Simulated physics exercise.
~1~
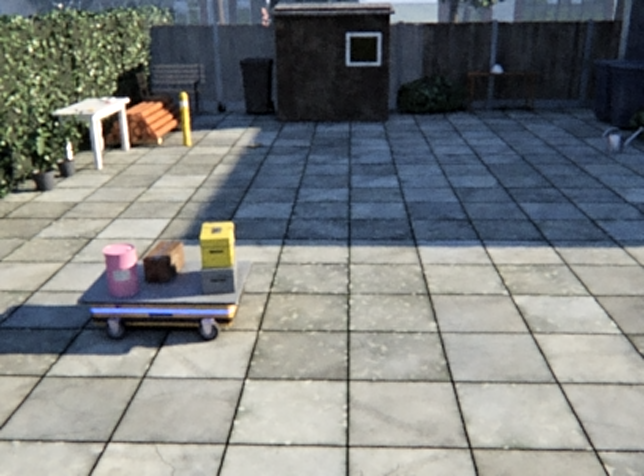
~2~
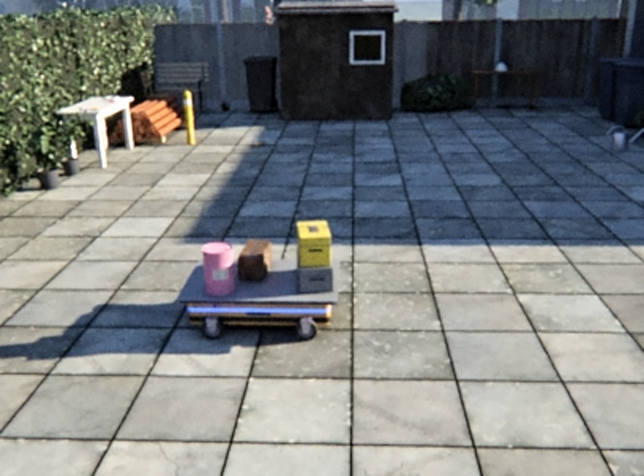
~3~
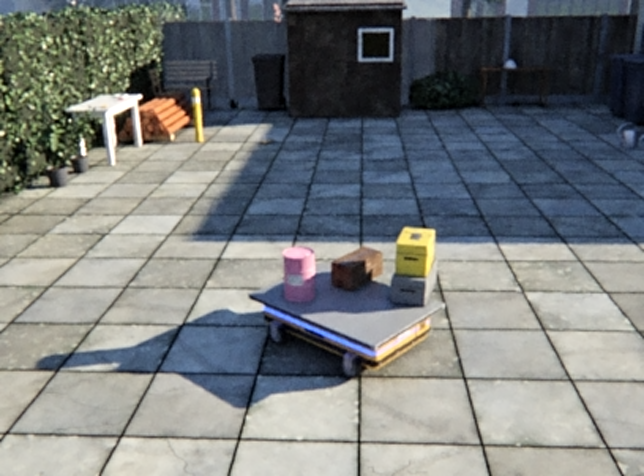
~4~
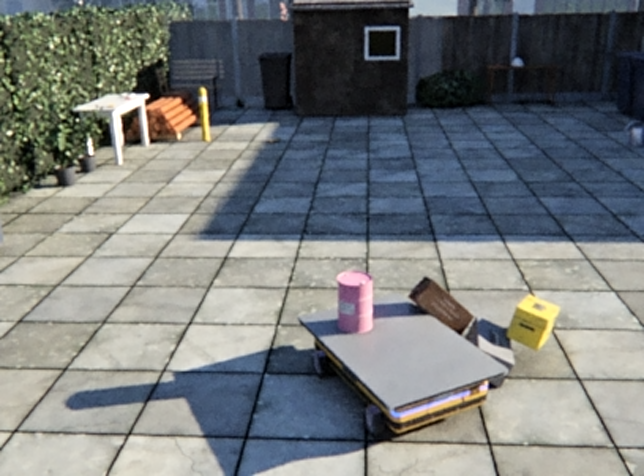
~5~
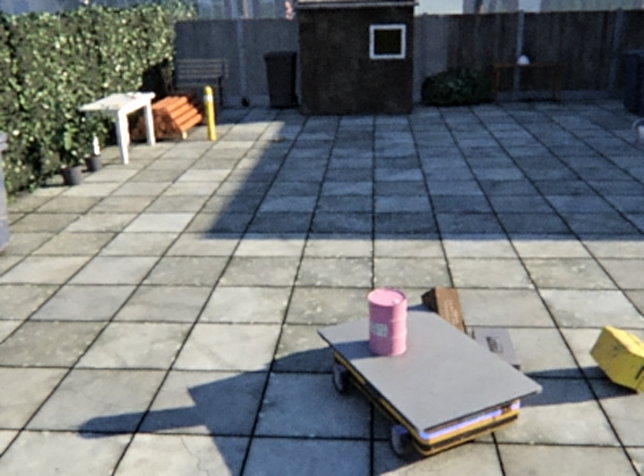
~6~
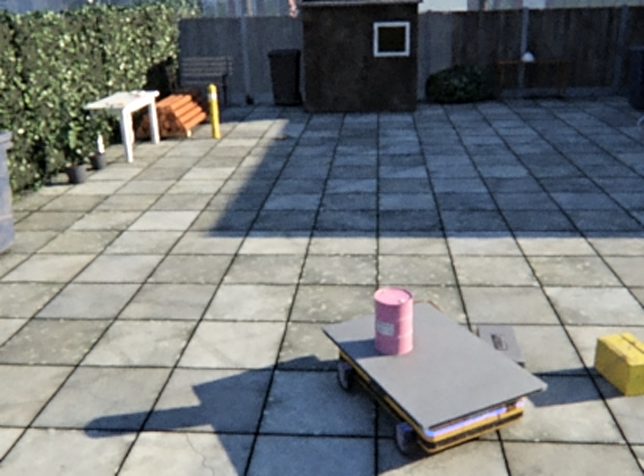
On a sunlit paved yard with a hedge, a white table and a dark shed, a low flat cart carries a pink canister, a brown box and a yellow toolbox stacked on a grey one. The cart rolls to the right, then swings toward the viewer in a sharp turn. As it turns, the two toolboxes slide off the far right side, and the brown box tips over the edge after them. The yellow toolbox tumbles farther right across the slabs. The cart stops at an angle, with only the pink canister still upright on its deck.
